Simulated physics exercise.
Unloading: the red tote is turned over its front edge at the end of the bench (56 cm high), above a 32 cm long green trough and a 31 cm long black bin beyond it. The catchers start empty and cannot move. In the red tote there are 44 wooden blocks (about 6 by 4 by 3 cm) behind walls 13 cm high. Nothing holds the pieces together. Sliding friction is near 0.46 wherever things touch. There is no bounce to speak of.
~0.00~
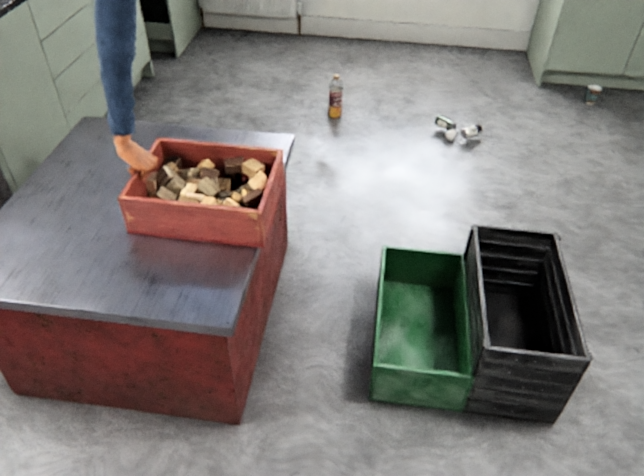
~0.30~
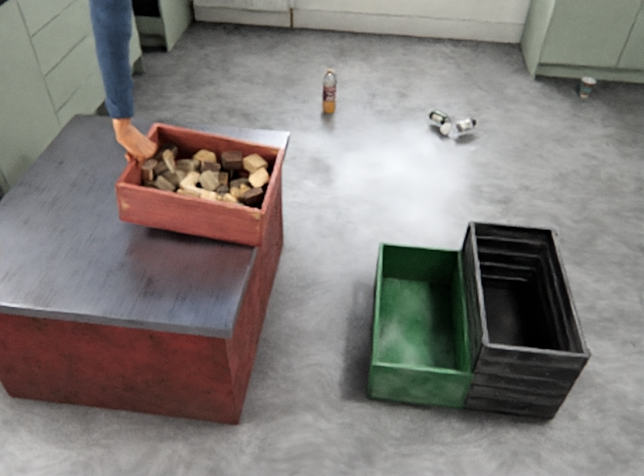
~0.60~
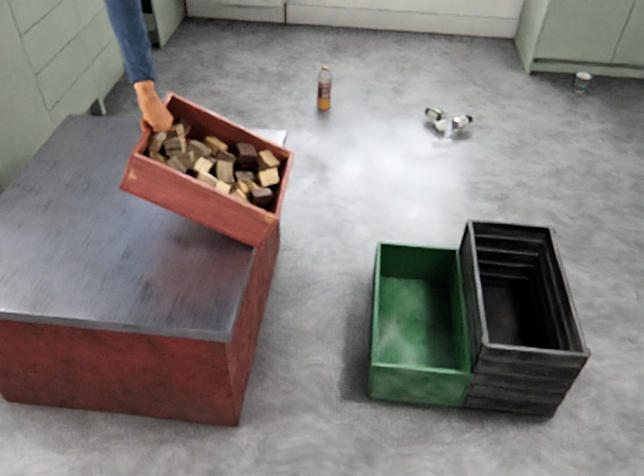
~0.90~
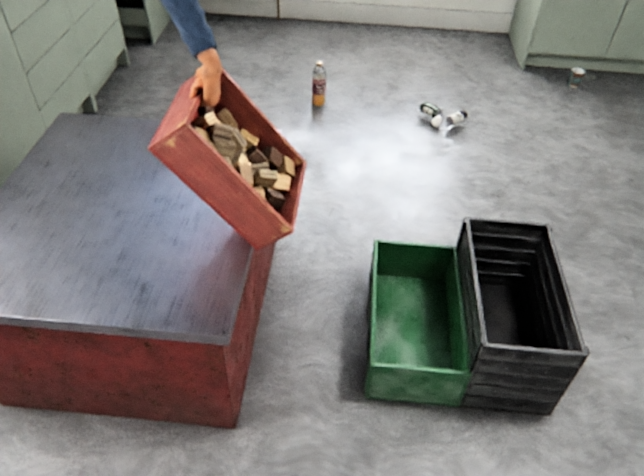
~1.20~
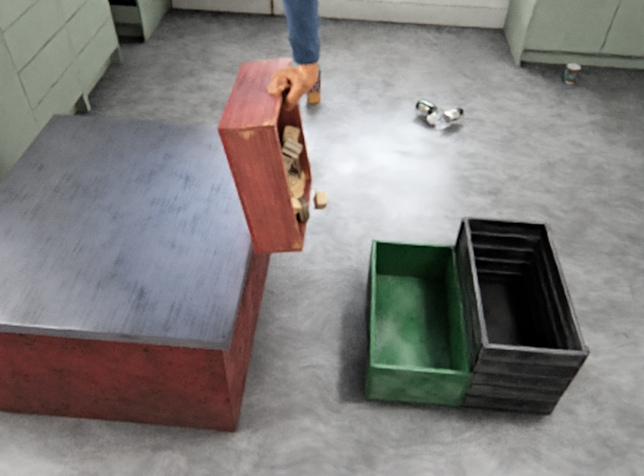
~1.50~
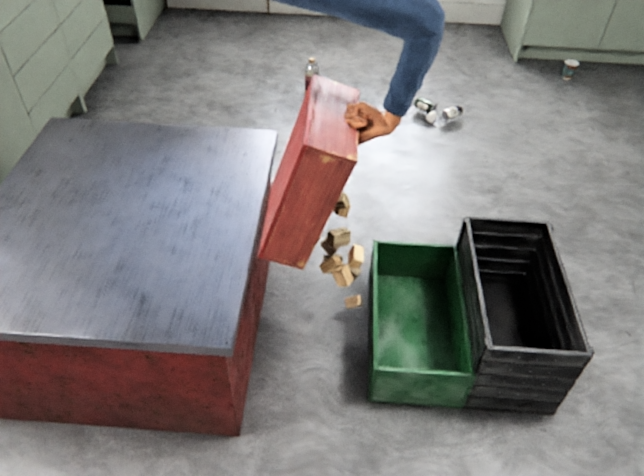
A hand tips a red tote over the bench's edge, and wooden blocks tumble out.
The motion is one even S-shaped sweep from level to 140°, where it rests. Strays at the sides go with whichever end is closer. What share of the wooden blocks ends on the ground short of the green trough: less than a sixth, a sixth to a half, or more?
In the end upwards of half of them are on the ground short of the green trough.
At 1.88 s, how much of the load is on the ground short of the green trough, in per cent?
About 35 per cent.
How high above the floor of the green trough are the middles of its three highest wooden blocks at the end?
Roughly 3 cm.
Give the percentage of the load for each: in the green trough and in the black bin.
Roughly 15 and 0 per cent.
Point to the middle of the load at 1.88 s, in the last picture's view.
Around (347, 289).
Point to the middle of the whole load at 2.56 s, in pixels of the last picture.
At about (346, 319).
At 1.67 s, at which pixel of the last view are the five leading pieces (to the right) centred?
Around (363, 309).
After 1.67 s, tilt 121°; 21 still in the red tote, 7 on the ground short of the green trough and 16 in the air.
After 1.88 s, tilt 133°; 2 still in the red tote, 2 in the green trough, 15 on the ground short of the green trough and 25 in the air.
After 2.18 s, tilt 140°; 6 in the green trough and 38 on the ground short of the green trough.
Final count (at 2.56 s), 6 in the green trough and 38 on the ground short of the green trough. Asked share, 38 of 44, 86 per cent.
